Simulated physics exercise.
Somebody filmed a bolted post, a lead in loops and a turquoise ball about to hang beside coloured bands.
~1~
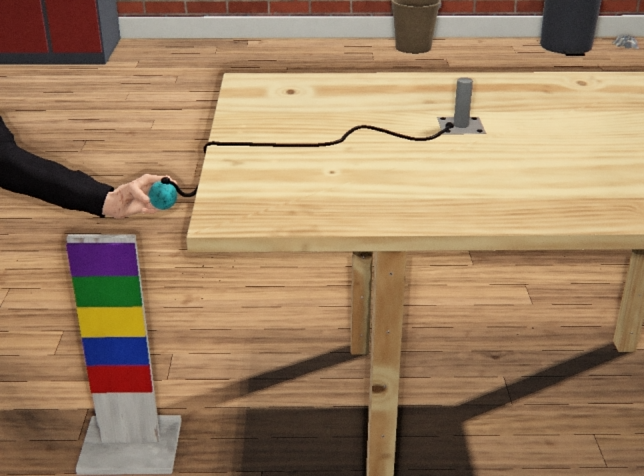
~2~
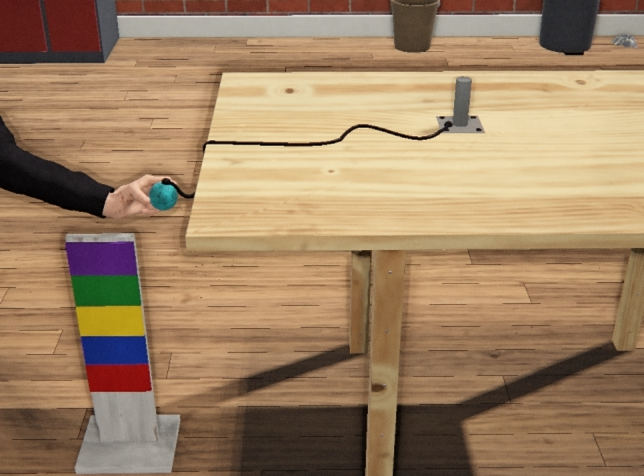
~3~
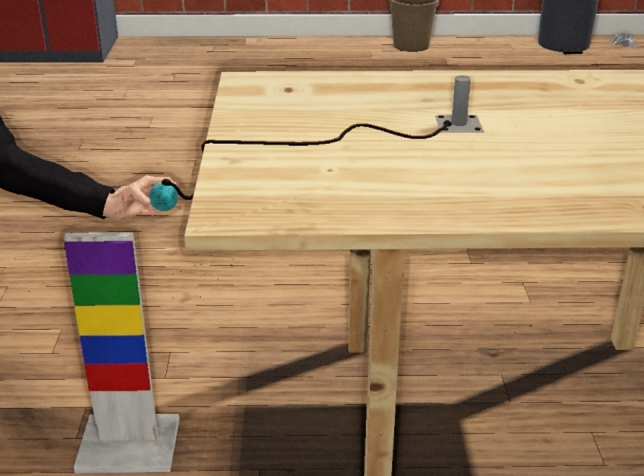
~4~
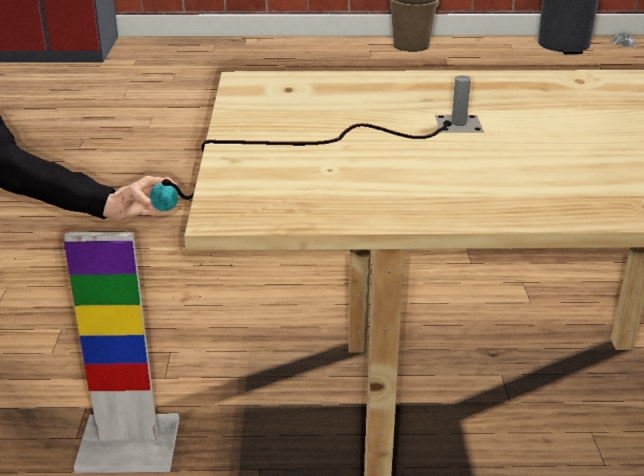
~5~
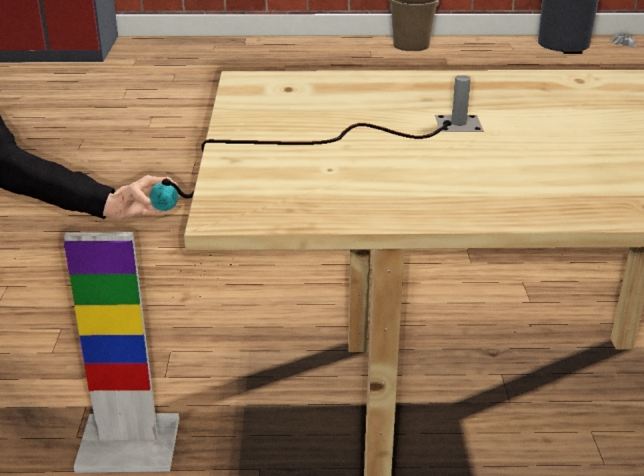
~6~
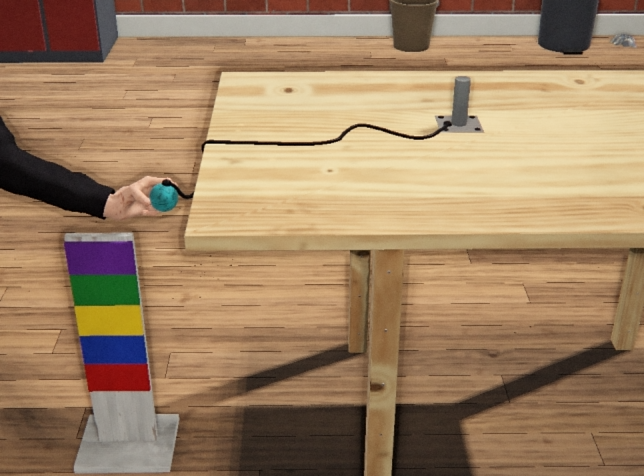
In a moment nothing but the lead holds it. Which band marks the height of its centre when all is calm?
Its middle rests at the green band.
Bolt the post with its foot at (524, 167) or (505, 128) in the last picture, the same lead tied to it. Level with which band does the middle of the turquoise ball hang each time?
In that order: Purple; purple.
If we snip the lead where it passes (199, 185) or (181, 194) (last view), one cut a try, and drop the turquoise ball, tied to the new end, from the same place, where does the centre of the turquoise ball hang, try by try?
In that order: (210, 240) and (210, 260).
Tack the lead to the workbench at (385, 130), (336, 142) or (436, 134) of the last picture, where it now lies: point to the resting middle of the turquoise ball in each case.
In that order: (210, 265), (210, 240) and (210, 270).
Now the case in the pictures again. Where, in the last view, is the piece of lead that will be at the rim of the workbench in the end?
At (254, 143), roughly.
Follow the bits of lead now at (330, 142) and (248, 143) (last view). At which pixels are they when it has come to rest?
Near (282, 136) and (205, 149).
A little later, ball near (176, 284); level with green.
Next, ball near (236, 271); level with green.
Later still, ball near (203, 280); level with green.
When it is over, ball near (212, 279); level with green. The green one.
